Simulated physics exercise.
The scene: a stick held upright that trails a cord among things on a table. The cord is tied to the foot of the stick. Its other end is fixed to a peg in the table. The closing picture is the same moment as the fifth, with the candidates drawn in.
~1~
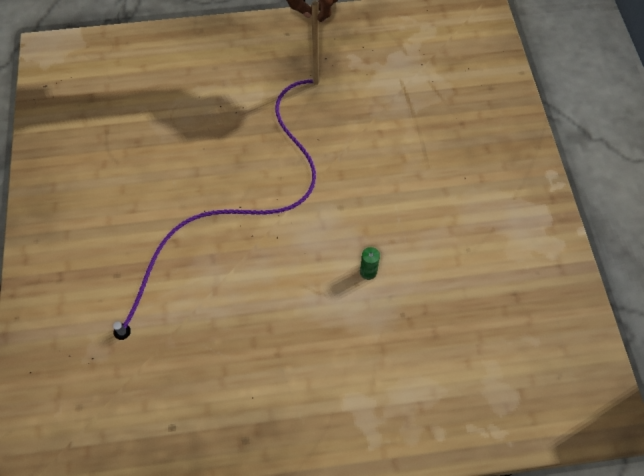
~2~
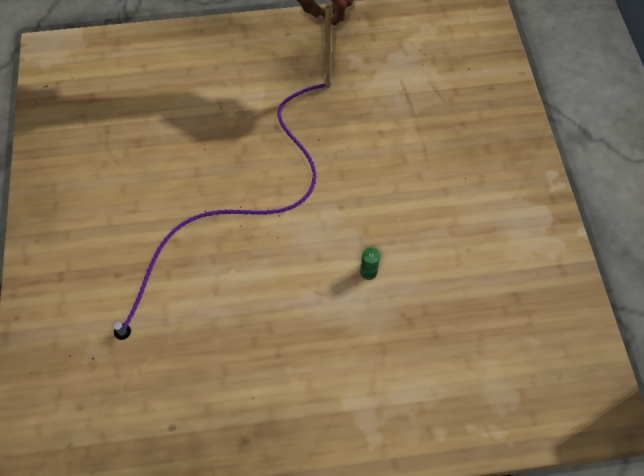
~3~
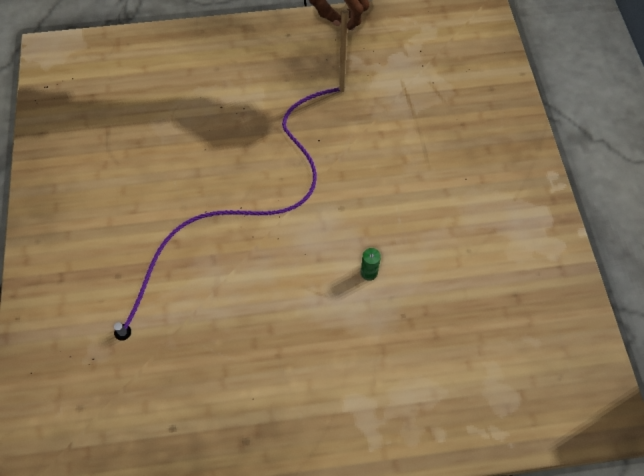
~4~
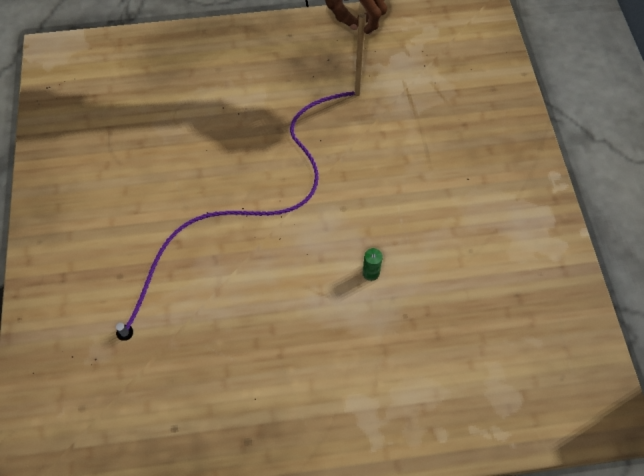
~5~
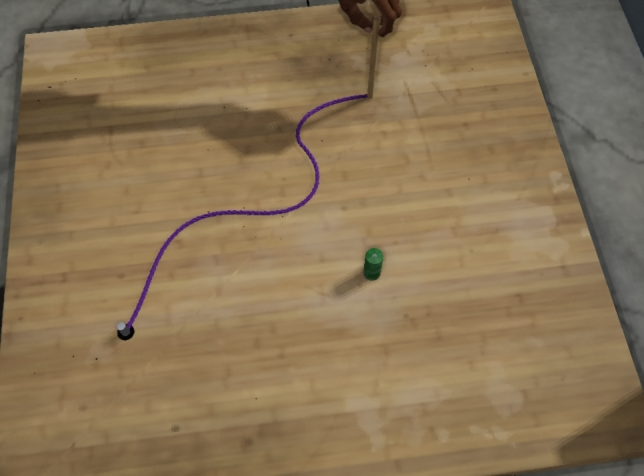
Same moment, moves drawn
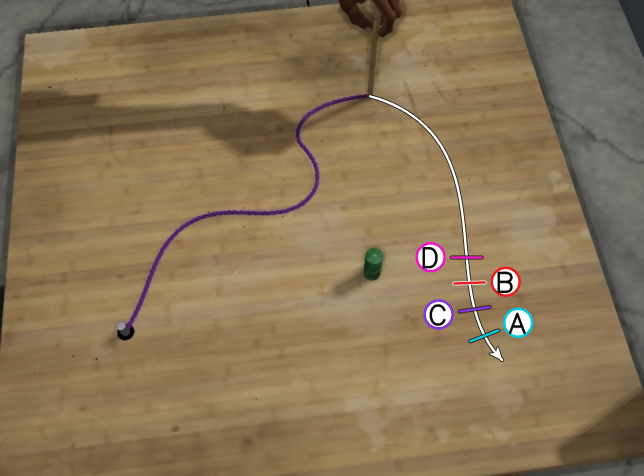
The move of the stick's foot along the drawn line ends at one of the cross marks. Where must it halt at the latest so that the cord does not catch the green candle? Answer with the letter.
Stop at A.
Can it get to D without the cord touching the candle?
Yes.
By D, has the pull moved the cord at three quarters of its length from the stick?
No.
On the marked copy, A at (484, 336); B at (470, 283); C at (475, 309); D at (467, 257); the route from (370, 96) via (460, 201) to (502, 360).
With A. Early on, foot of the stick (445, 153), middle of the cord (277, 214).
Further on, foot of the stick (465, 246), middle of the cord (277, 214).
At the end, foot of the stick (484, 336), middle of the cord (287, 222); nothing has been touched.
As for the rest, B is safe but short; C is safe but short; D is safe but short.
